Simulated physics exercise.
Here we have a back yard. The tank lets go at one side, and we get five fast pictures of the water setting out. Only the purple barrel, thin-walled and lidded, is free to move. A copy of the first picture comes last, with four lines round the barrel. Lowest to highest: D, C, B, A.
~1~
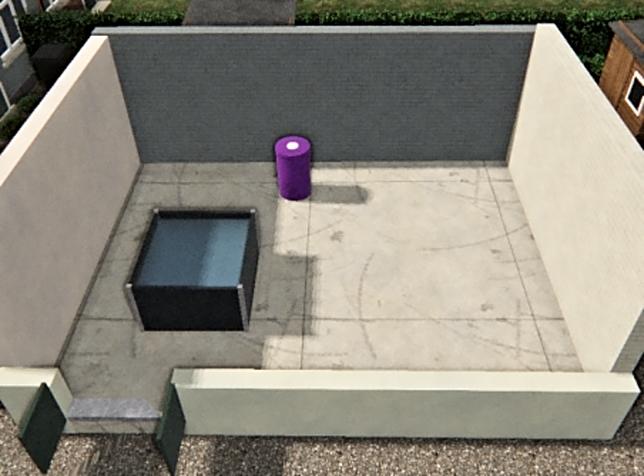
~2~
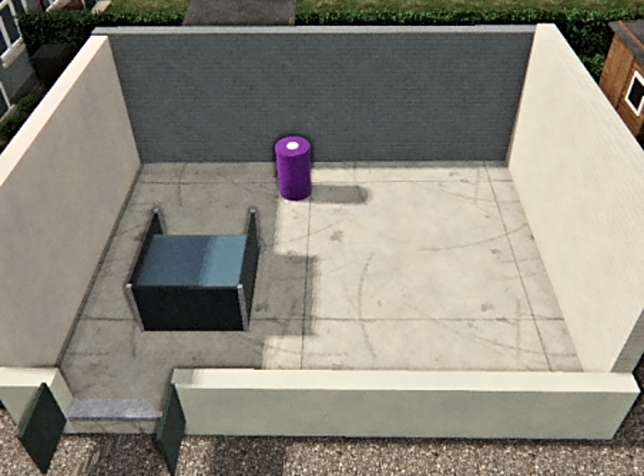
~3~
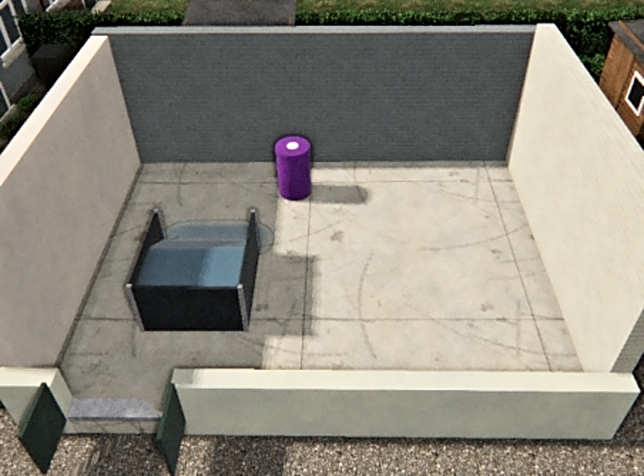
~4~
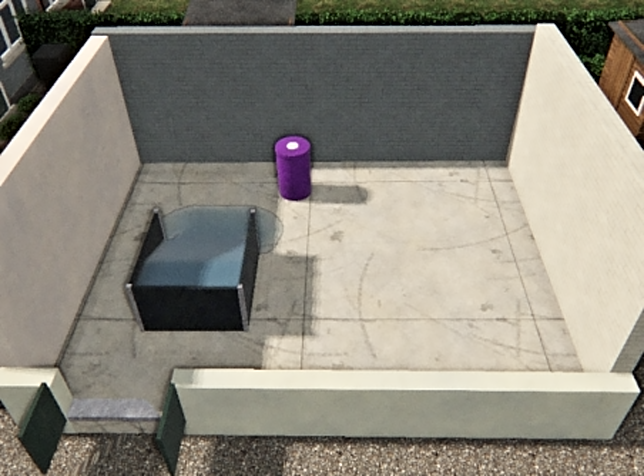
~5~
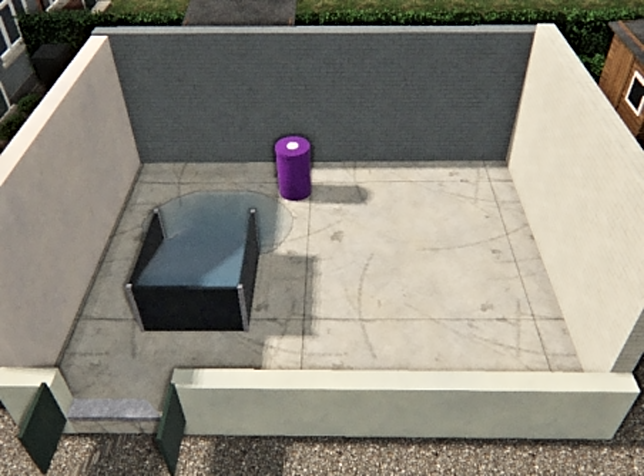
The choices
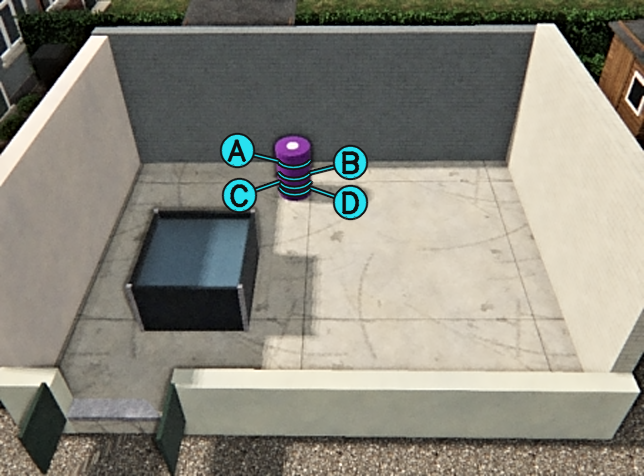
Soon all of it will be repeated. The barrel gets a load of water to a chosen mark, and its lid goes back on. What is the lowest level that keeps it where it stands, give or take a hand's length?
C.
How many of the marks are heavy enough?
Three.
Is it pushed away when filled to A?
No, that is safe.
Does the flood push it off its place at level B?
No.
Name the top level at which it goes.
The answer is D.
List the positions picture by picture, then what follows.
In the first picture, lid of the purple barrel at (293, 146); tank full, its middle at (196, 252); open gate at (117, 371).
In the second picture, water covers 2 % of the ground, mostly out of sight from here.
In the third picture, water covers 4 % of the ground, mostly out of sight from here.
In the fourth picture, 7 % of the ground under water, its edge towards the barrel at (273, 232).
In the fifth picture, lid of the purple barrel at (293, 146); 10 % of the ground under water, its edge towards the barrel at (265, 198).
In cyan, A at (293, 167); B at (293, 179); C at (294, 188); D at (294, 194); from the bottom up D, C, B, A.
With A, it does not move.
With B, it does not move.
With C, it does not move.
With D, it is pushed about its own width away.
